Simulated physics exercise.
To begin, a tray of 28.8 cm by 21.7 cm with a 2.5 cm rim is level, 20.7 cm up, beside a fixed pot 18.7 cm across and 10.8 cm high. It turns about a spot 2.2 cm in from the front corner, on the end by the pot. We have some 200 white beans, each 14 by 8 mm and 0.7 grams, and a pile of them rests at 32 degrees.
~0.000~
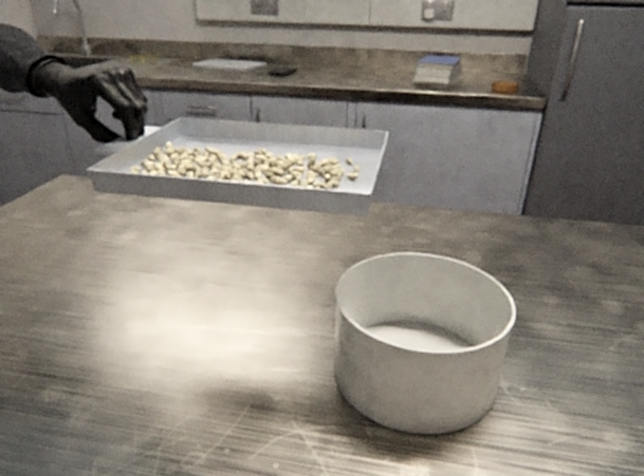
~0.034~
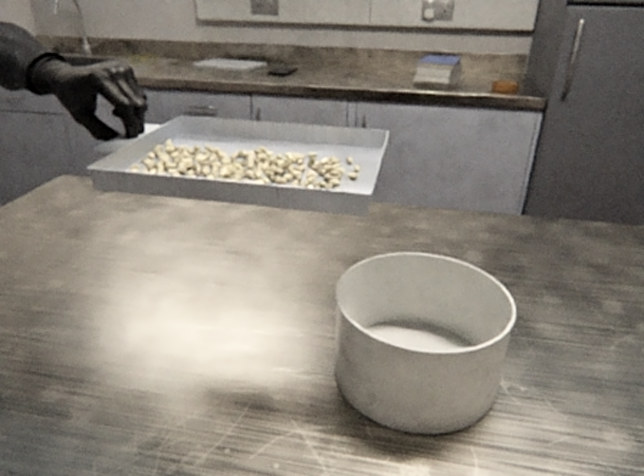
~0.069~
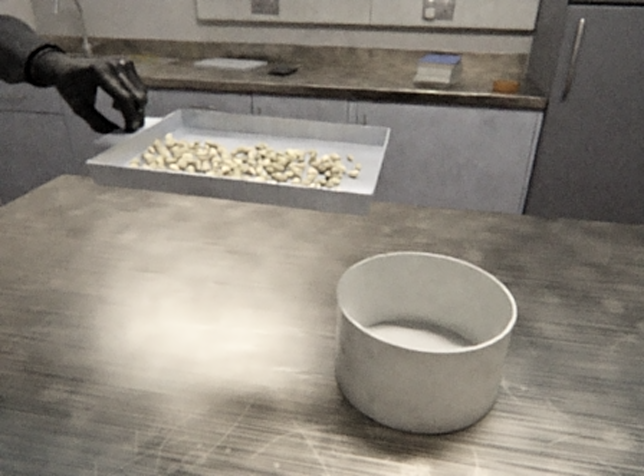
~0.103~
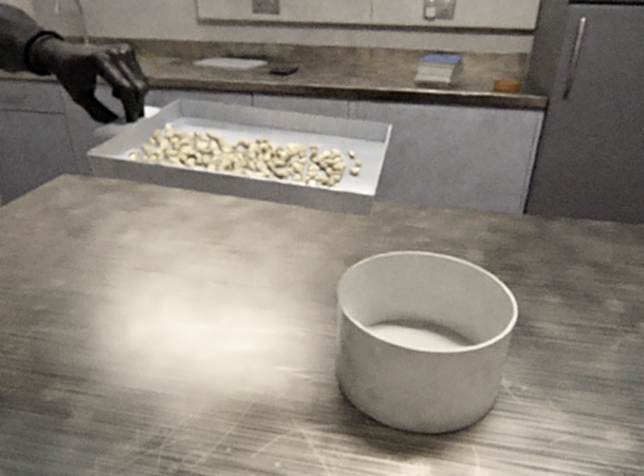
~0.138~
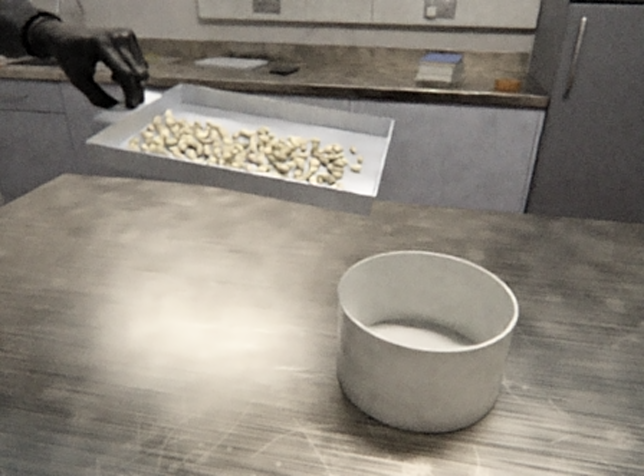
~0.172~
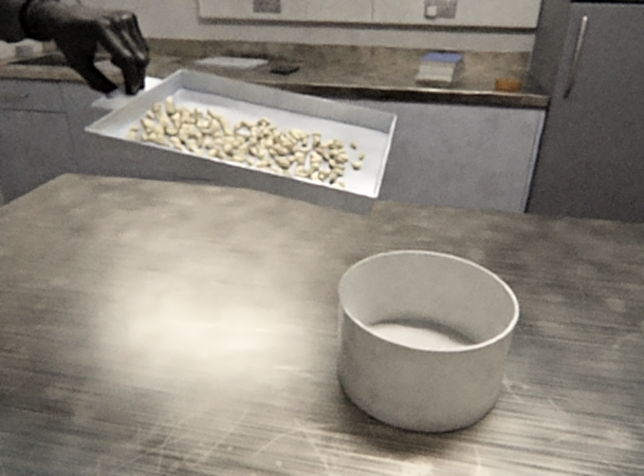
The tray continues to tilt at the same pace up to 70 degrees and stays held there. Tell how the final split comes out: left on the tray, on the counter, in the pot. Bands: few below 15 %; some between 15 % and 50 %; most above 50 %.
Tray: Some; counter: Few; pot: Most.
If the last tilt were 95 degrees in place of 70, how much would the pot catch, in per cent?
Roughly 100 percent.
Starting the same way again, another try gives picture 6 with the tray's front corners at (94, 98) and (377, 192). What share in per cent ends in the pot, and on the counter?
Split: Pot = 45, counter = 20.
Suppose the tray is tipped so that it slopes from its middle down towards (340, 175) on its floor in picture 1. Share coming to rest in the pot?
Near 30 percent, give or take.
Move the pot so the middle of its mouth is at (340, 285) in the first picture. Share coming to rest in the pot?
Estimate: ~ 25 %.
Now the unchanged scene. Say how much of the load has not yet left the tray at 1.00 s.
It's roughly 50 percent.
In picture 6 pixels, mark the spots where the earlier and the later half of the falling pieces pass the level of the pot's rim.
The first half passes near (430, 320) and the second half near (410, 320).
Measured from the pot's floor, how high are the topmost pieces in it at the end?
Top level: Approx. 2.0 cm.
Then, at 0.48 s, tilt 40 degrees; the tray holds 100 %, the pot 0 %.
After 0.68 s, tilt 59 degrees; the tray holds 100 %, the pot 0 %.
After 1.00 s, tilt 70 degrees; the tray holds 50 %, the pot 35 %.
At rest (2.0 s), tray 40 %, counter 5 %, pot 60 %.
